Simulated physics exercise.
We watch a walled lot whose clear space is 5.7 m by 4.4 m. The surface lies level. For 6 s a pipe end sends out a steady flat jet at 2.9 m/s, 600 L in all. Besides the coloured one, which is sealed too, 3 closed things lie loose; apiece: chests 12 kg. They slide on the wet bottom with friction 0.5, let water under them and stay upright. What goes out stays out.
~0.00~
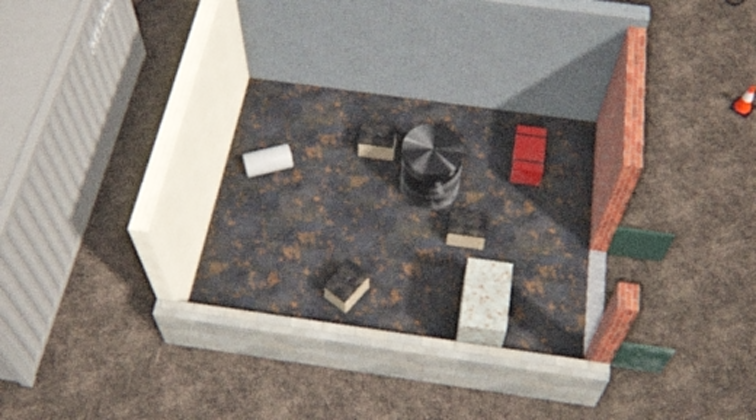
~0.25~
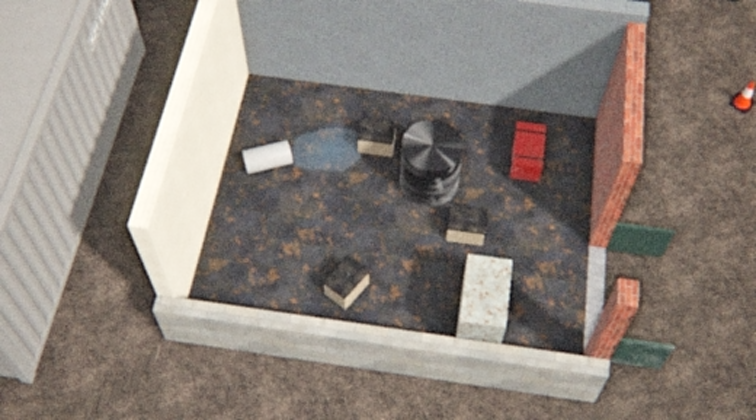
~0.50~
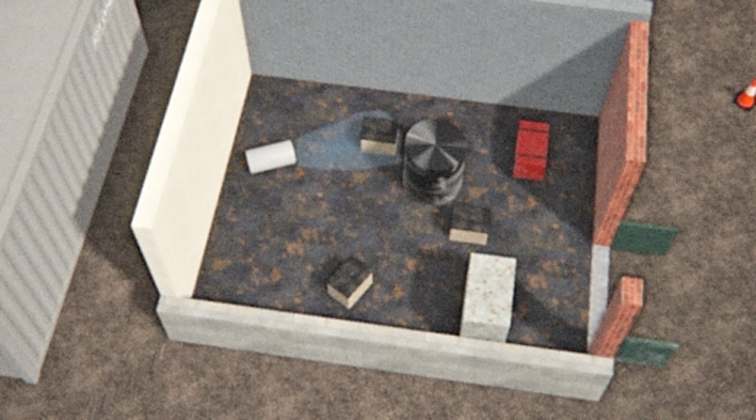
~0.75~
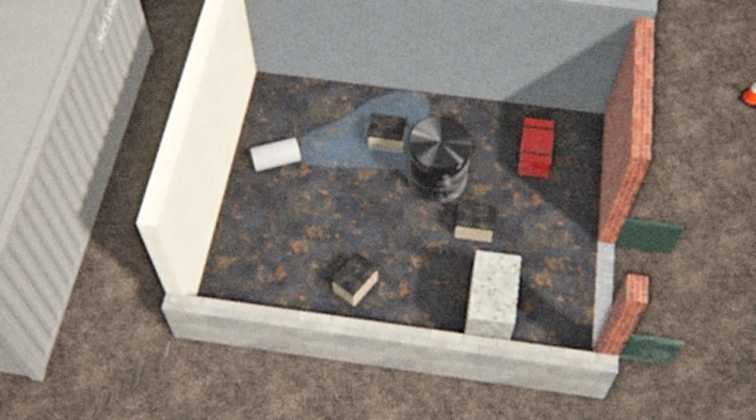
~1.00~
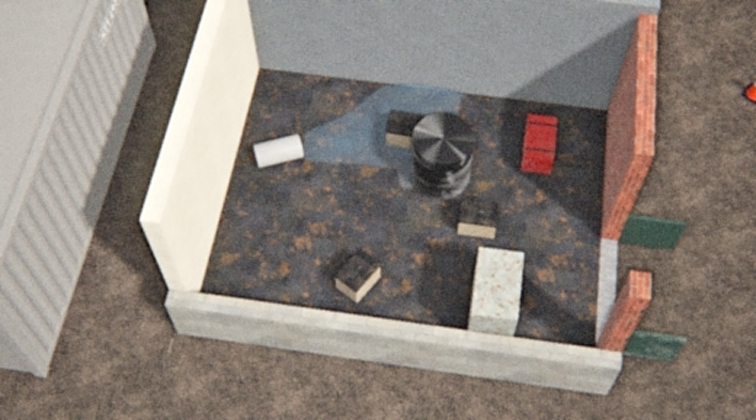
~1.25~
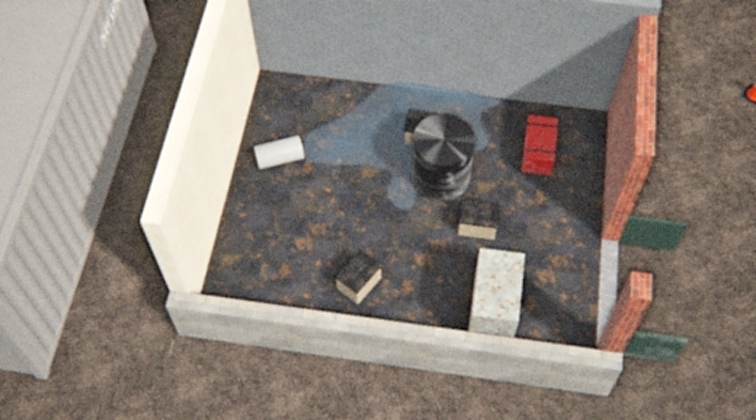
Seen from high above, a walled lot with a dark, rust-flecked floor sits beside a pale corrugated container on bare brown ground. Inside are a white pipe at left, three dark-topped boxes, a ribbed dark metal cylinder near the middle, a red trunk at right and a pale speckled block in front. Water spreads rightward from the pipe, the box behind the cylinder slides right, and the view drifts slightly.
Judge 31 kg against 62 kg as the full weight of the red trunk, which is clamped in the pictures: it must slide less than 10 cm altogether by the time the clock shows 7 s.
Verdict: Only the higher weight holds it.
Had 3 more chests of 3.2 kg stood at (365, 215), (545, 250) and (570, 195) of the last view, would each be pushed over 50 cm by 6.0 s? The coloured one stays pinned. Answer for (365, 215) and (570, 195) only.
In turn: Short of it, more.
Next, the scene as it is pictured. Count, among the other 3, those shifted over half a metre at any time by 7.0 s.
That makes 2.
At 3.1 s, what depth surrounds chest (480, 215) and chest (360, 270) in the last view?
Roughly 0 and 0 cm.
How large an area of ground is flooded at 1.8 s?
Some 4.5 m2.
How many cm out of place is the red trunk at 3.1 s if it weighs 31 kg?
About 20 cm.
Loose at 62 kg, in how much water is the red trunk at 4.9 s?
About 7 cm.
After 1.8 s the red trunk would be 0 cm from its start with 31 kg and 0 cm from its start with 62 kg; 0 cm of water round it then.
After 3.1 s the red trunk would be 17 cm from its start with 31 kg and 1 cm from its start with 62 kg; 5 cm of water round it then.
After 4.9 s the red trunk would be 66 cm from its start with 31 kg and 1 cm from its start with 62 kg; 7 cm of water round it then.
After 7.0 s the red trunk would be 121 cm from its start with 31 kg and 1 cm from its start with 62 kg; 7 cm of water round it then.
